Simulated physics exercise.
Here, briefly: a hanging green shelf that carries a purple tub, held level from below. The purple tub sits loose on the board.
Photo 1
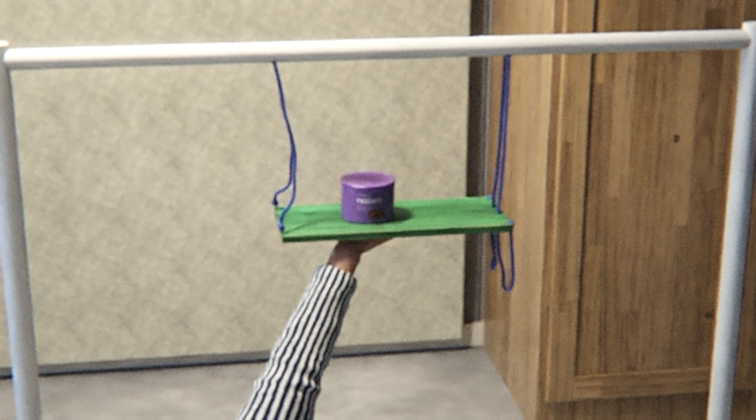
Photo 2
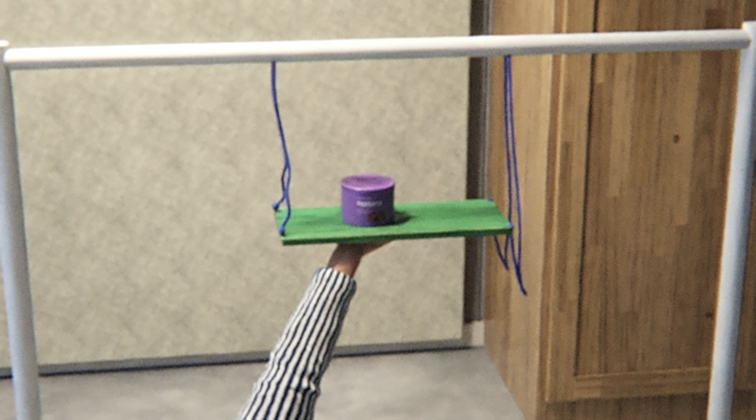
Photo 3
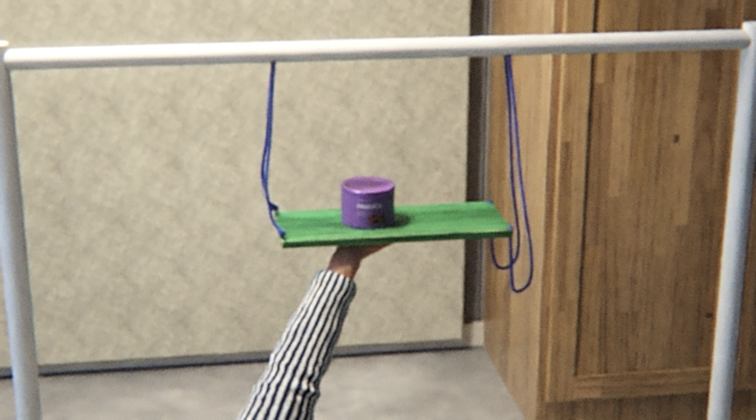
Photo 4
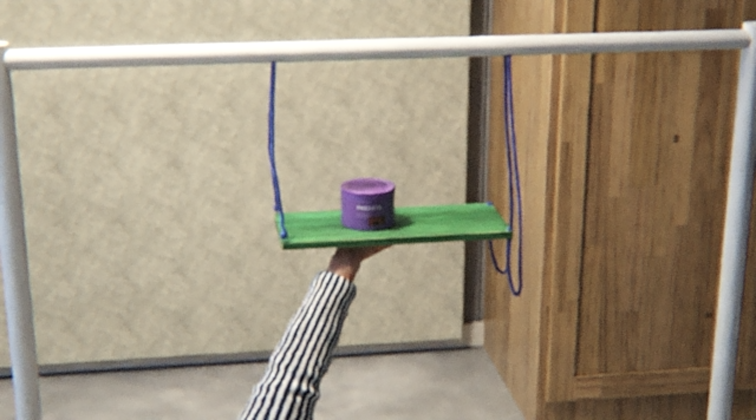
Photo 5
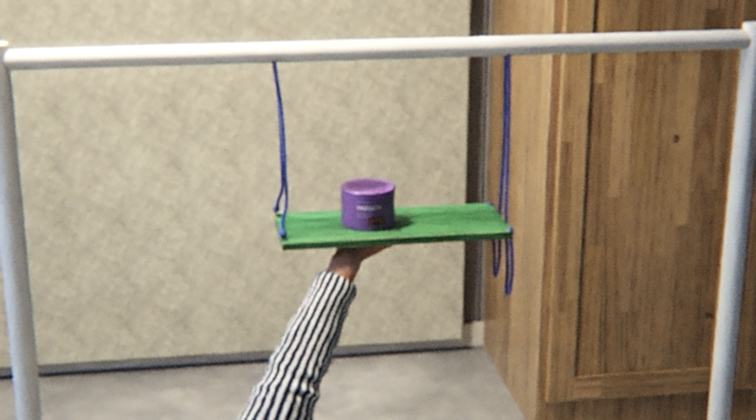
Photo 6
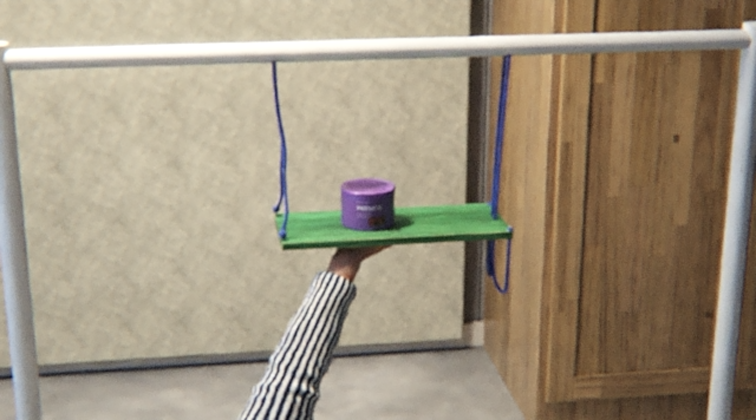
A hand in a striped sleeve held up a green hanging shelf with a purple tub on it, lowering it very slightly before keeping it still while the blue strings swayed at both ends.
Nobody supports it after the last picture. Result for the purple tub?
Right end drop.
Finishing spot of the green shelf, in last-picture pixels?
Position at rest: About (359, 297).
Then, 0.60 s after the last picture, board tipped 30° down to the right; tub falling near (537, 403).
Then, 1.22 s after the last picture, board tipped 46° down to the right; tub on the floor.
At rest, board tipped 41° down to the right; tub on the floor. The purple tub tumbles from the right end.
